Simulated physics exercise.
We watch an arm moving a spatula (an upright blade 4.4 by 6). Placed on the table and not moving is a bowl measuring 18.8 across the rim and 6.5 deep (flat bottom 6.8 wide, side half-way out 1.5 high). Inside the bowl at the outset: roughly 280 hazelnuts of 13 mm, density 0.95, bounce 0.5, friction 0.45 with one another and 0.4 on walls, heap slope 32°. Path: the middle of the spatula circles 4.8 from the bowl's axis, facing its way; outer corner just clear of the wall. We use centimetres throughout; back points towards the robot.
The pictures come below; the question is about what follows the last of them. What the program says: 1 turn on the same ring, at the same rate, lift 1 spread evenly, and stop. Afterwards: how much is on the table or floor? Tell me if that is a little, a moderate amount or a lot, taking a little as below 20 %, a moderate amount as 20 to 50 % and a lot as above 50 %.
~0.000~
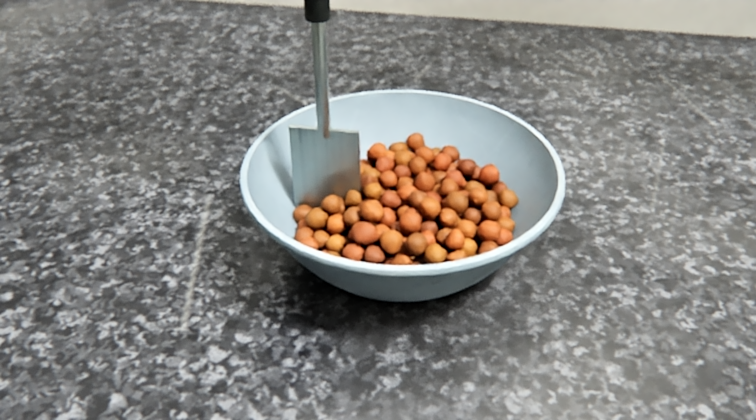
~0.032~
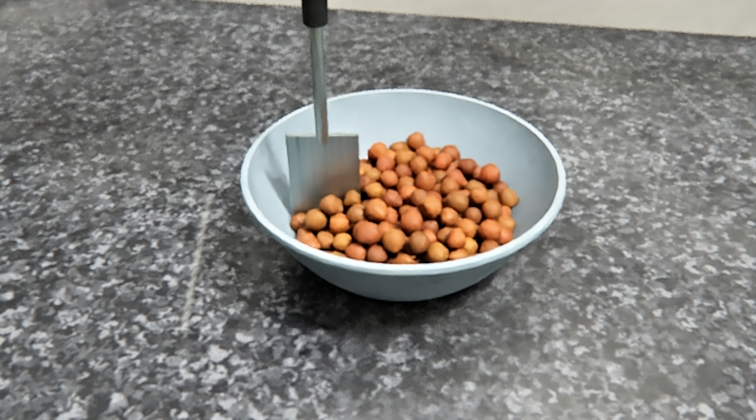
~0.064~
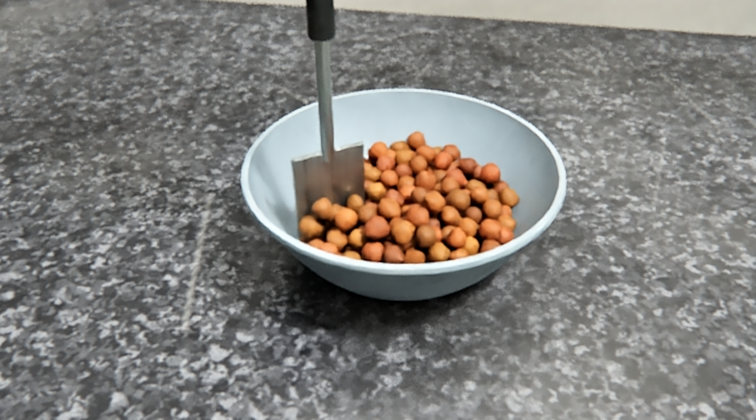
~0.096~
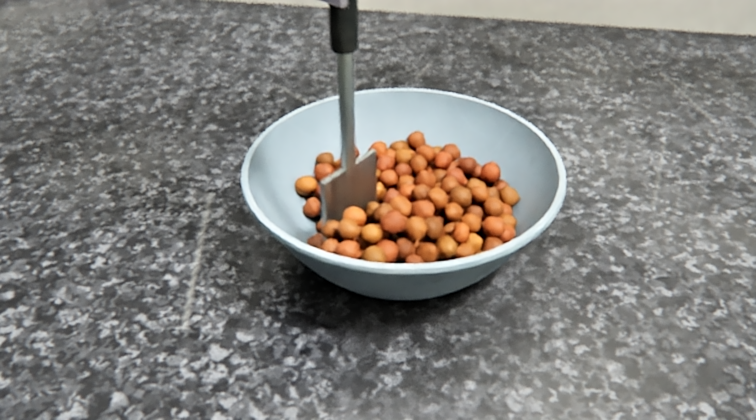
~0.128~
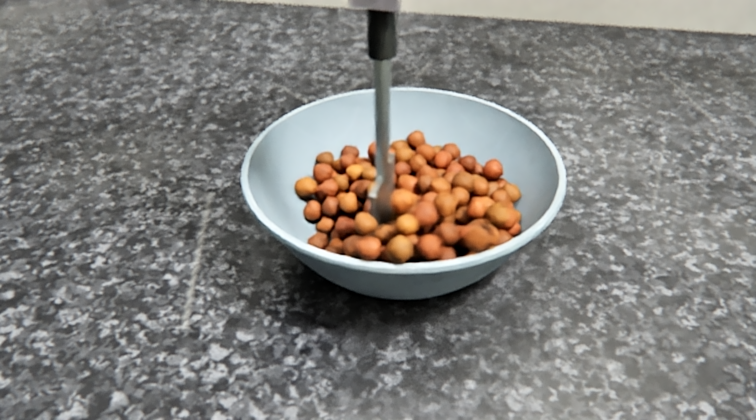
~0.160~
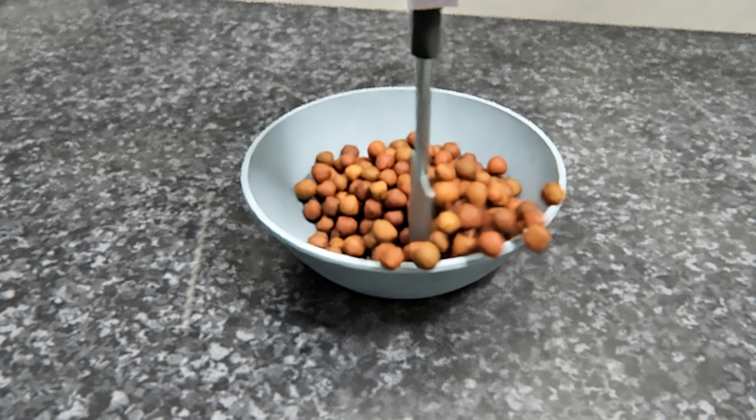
A moderate amount, from 20 to 50 %.
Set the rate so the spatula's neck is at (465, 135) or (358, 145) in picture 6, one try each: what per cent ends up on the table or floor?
It comes to roughly 35 per cent and then 10 per cent.
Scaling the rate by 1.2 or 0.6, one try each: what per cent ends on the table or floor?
Roughly 30 and 10 per cent.
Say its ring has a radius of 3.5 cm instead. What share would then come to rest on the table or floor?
That would give close to 20 per cent.
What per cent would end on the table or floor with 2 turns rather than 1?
Roughly 40 percent would end up there.
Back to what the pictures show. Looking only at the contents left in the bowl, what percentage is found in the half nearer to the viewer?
I'd say around 60 per cent.
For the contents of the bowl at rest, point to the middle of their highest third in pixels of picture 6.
It is centred around (347, 228).
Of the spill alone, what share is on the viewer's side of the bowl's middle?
I'd estimate some 40 per cent.
By 0.28 s, 204° round, highest piece 9 above the table; 255 in the bowl, 4 on the table or floor, 23 in flight or on the tool.
By 0.40 s, 297° round, highest piece 10 above the table; 229 in the bowl, 31 on the table or floor, 22 in flight or on the tool.
By 0.65 s, 0° round, highest piece 7 above the table; 209 in the bowl, 71 on the table or floor, 2 in flight or on the tool.
By 1.35 s, 0° round, highest piece 6 above the table; 209 in the bowl, 73 on the table or floor.
Final count, 209 in the bowl, 73 on the table or floor. That is 26 % on the table or floor.
